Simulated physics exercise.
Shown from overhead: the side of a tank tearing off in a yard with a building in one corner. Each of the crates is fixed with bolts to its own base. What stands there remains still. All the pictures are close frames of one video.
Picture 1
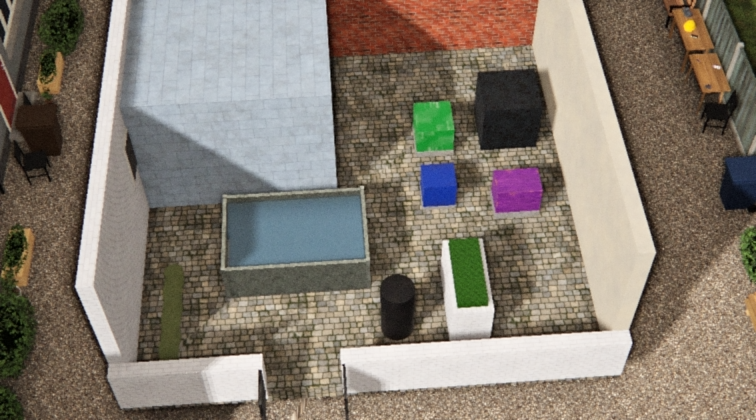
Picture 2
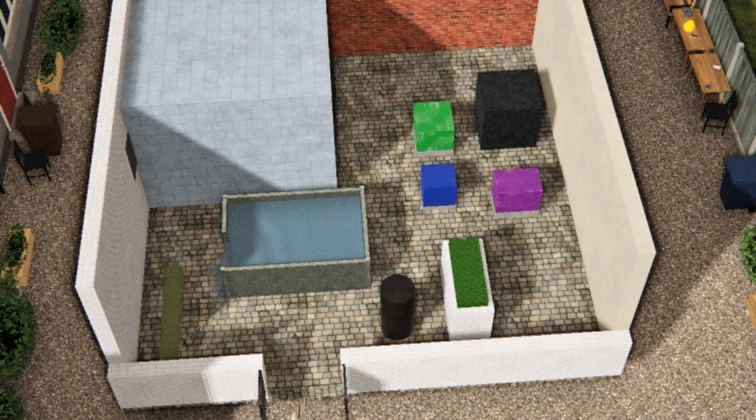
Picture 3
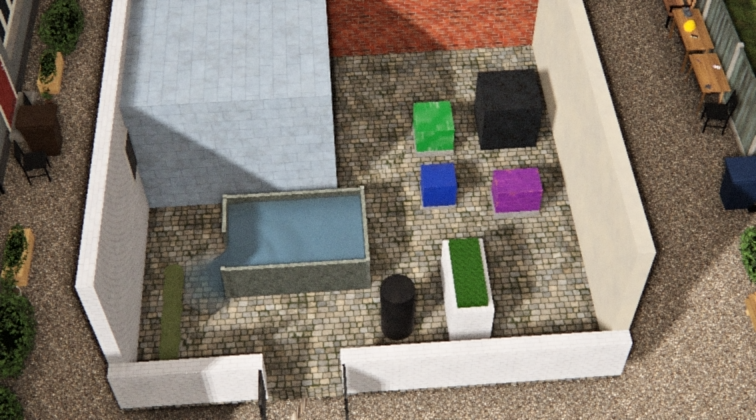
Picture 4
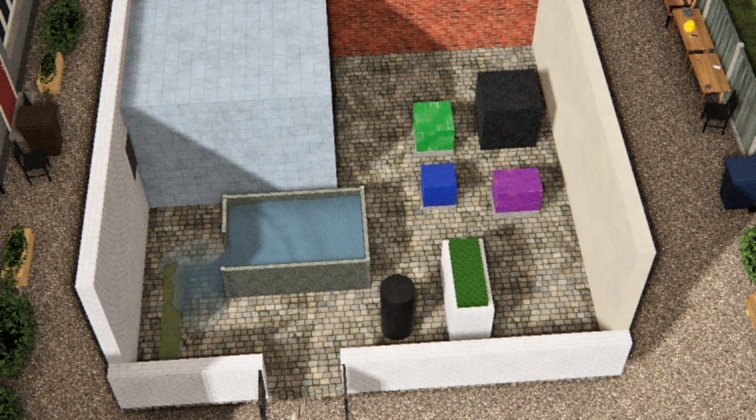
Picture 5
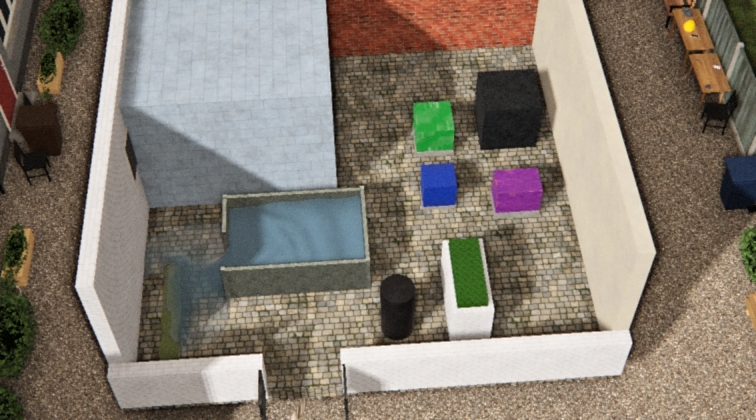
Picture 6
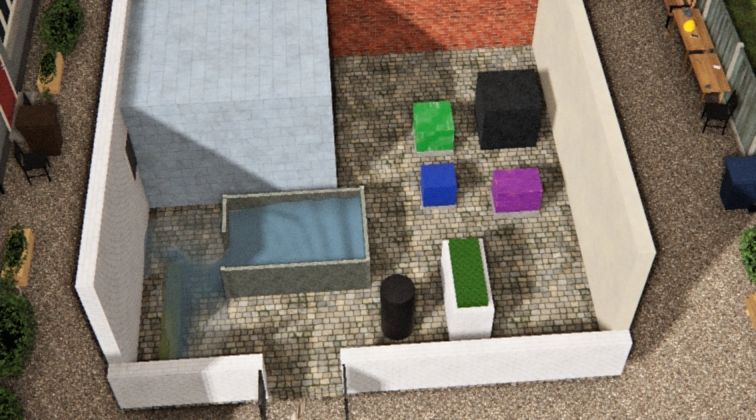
Water poured from the left side of an open tank in a walled yard, spreading leftward across the paving and over a green strip, while the coloured boxes on the right stayed still.
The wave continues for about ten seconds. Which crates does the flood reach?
The green crate is not reached; the blue crate is reached; the purple crate is not reached.
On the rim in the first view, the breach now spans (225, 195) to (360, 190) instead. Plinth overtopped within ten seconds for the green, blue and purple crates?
The green crate is flooded, the blue crate is flooded and the purple crate is untouched.
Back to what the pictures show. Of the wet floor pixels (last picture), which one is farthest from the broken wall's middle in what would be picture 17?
By then the tip should be at about (373, 370).
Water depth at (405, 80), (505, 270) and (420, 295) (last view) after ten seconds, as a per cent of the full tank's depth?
About 2, 8, 12 %.
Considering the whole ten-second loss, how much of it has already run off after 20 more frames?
My reading is near 15 per cent.
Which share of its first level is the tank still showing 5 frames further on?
Roughly 72 per cent.
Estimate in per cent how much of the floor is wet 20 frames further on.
Roughly 40 percent.
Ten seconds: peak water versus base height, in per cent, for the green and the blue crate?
80 and 240 per cent, in that order.
A moment on, water covers 15 % of the floor; the green crate not reached, the blue crate not reached, the purple crate not reached.
Next, water covers 25 % of the floor; the green crate not reached, the blue crate not reached, the purple crate not reached.
Then, water covers 40 % of the floor; the green crate not reached, the blue crate water round its plinth, the purple crate not reached.
Later, water covers 65 % of the floor; the green crate water round its plinth, the blue crate water round its plinth, the purple crate water round its plinth.
In the end, water covers 85 % of the floor; the green crate stayed above the water, the blue crate was topped, the purple crate stayed above the water.
